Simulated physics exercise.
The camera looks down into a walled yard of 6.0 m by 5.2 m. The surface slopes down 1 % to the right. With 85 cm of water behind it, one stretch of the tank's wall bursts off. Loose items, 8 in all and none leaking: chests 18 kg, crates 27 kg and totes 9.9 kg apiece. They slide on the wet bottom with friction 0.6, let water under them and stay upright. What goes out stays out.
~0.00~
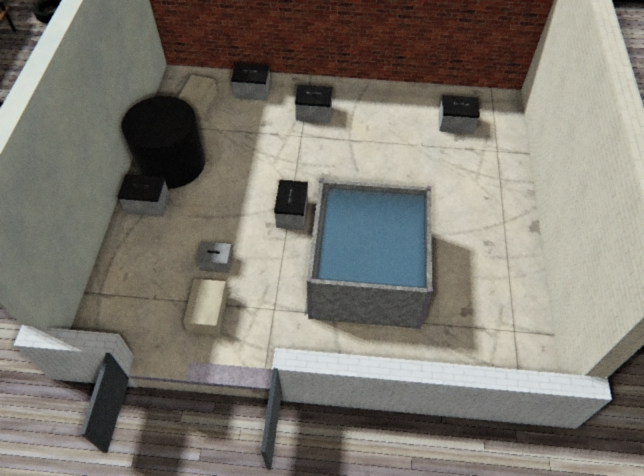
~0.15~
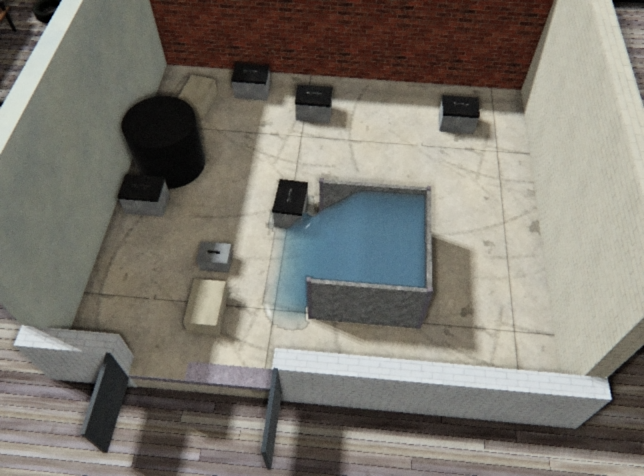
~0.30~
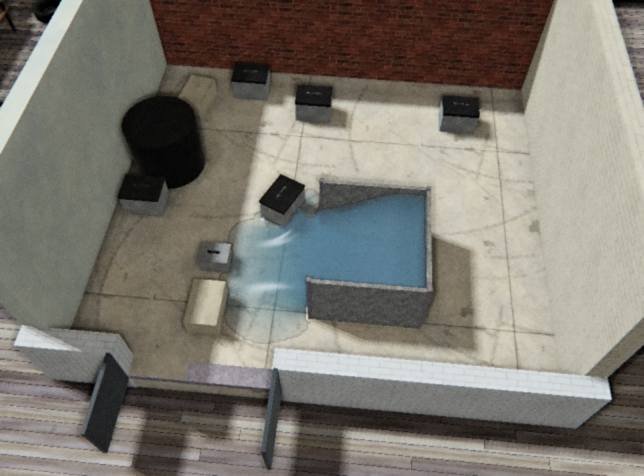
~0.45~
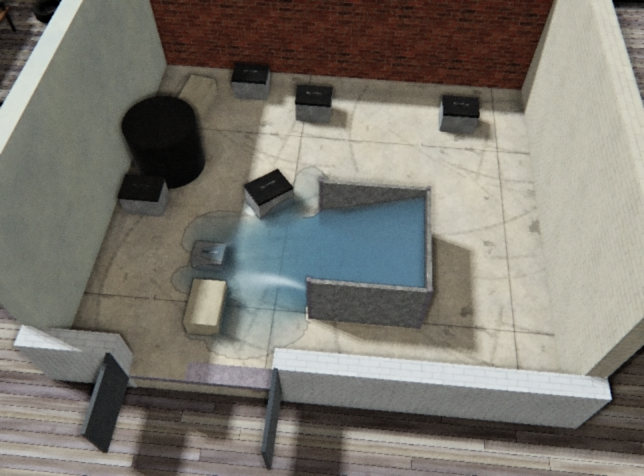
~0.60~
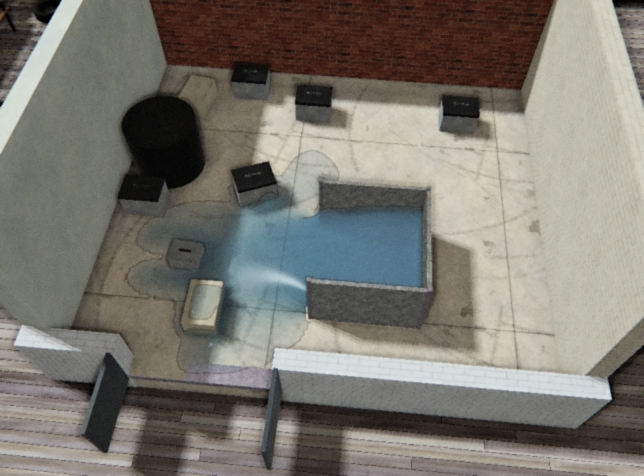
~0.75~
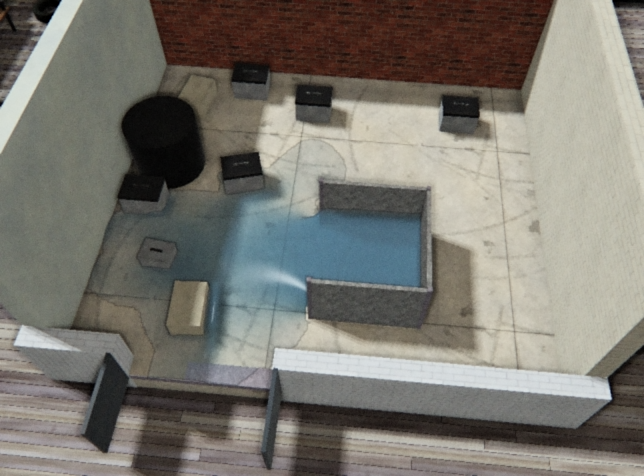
Water pours left from an opened tank and spreads, pushing a dark-topped chest and lighter boxes.
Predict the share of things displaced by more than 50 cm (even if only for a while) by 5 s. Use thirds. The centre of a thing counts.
Share: One to two thirds.
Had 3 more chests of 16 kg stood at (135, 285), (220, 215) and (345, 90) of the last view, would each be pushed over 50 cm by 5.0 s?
In that order: More, more, less.
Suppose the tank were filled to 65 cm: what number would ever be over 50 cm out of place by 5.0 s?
Then 4.
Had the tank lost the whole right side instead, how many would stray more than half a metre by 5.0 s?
In that case 1 of them.
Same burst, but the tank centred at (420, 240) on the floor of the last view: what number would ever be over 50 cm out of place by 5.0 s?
Then 6.
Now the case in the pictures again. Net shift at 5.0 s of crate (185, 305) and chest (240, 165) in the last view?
In turn: Gone out, 250 cm.
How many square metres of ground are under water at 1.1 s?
Roughly 11.5 m2.
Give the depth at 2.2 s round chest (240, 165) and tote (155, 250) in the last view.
About 7 and 17 cm.
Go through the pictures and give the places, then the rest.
A chest at (291, 196) rests on the ground; a tote at (214, 252) rests on the ground; water covers 1.9 m2; 0 of 8 have shifted, in the first picture.
A chest at (290, 196), on the bottom; a tote at (214, 252), on the bottom; water covers 2.8 m2; 0 of 8 have shifted, in the second picture.
A chest at (282, 193) rests on the ground, 14 cm from its start; a tote at (214, 252) rests on the ground; 3.9 m2 under water; 1 of 8 have shifted, in the third picture.
A chest at (268, 186) rests on the ground, 36 cm from its start; a tote at (208, 252) rests on the ground, 7 cm from its start; water covers 5.4 m2; 2 of 8 have shifted, in the fourth picture.
A chest at (253, 176) rests on the ground, 64 cm from its start; a tote at (185, 251) rests on the ground, 36 cm from its start; water covers 7.3 m2; 2 of 8 have shifted, in the fifth picture.
A chest at (241, 165), on the bottom, 90 cm from its start; a tote at (156, 250) rests on the ground, 73 cm from its start; water covers 9.2 m2; 3 of 8 have shifted, in the sixth picture.
After 1.1 s 3 of 8 are over 50 cm from their spots; 1 afloat.
After 2.2 s 3 of 8 are over 50 cm from their spots; 3 afloat.
After 3.5 s 4 of 8 are over 50 cm from their spots; 2 afloat.
After 5.0 s 4 of 8 are over 50 cm from their spots, and 4 have been at some point; 2 afloat.
